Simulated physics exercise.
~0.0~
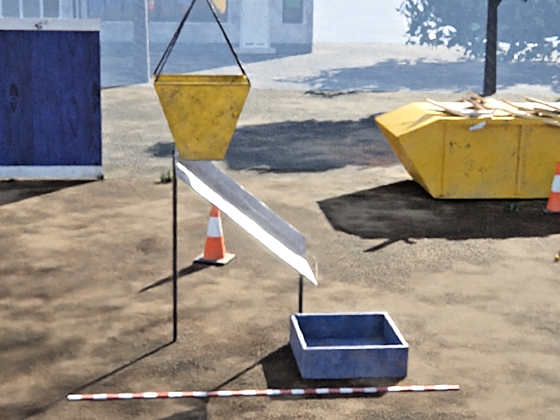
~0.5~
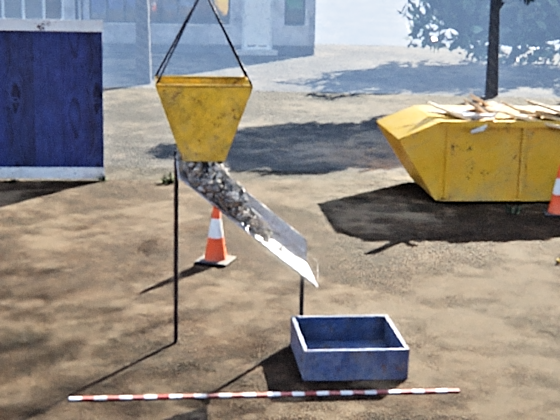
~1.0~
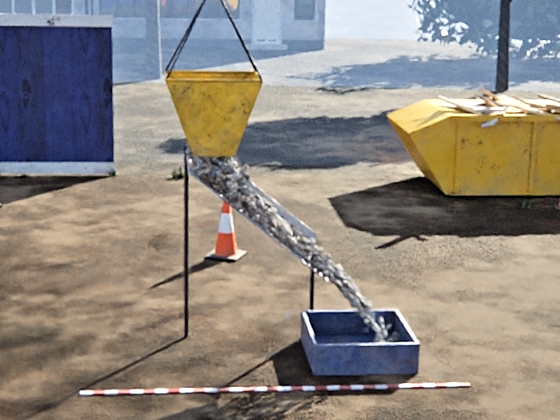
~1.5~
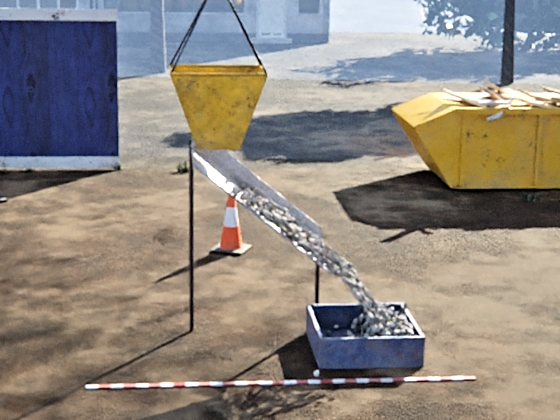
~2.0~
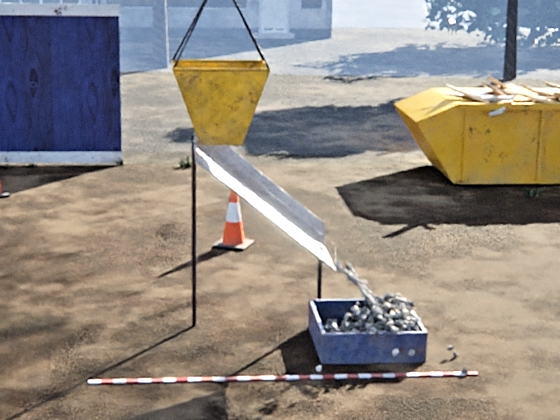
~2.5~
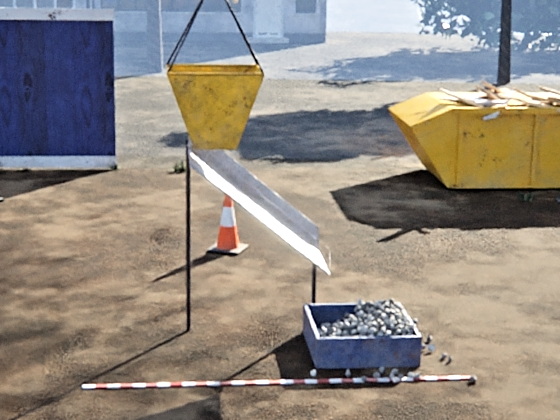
The clip opens on a yellow hopper hanging above a sloping steel chute, with a blue bin below, a striped staff on the dirt and a yellow skip behind. Grey stones drop from the bottom of the hopper onto the top of the chute. They slide down to the right in a long stream and begin pouring off the lower lip into the bin. The upper chute clears as the heap grows, and the last stones trickle off the end. Finally the chute is bare and the bin is piled high, with a few stones lying on the ground beside it.
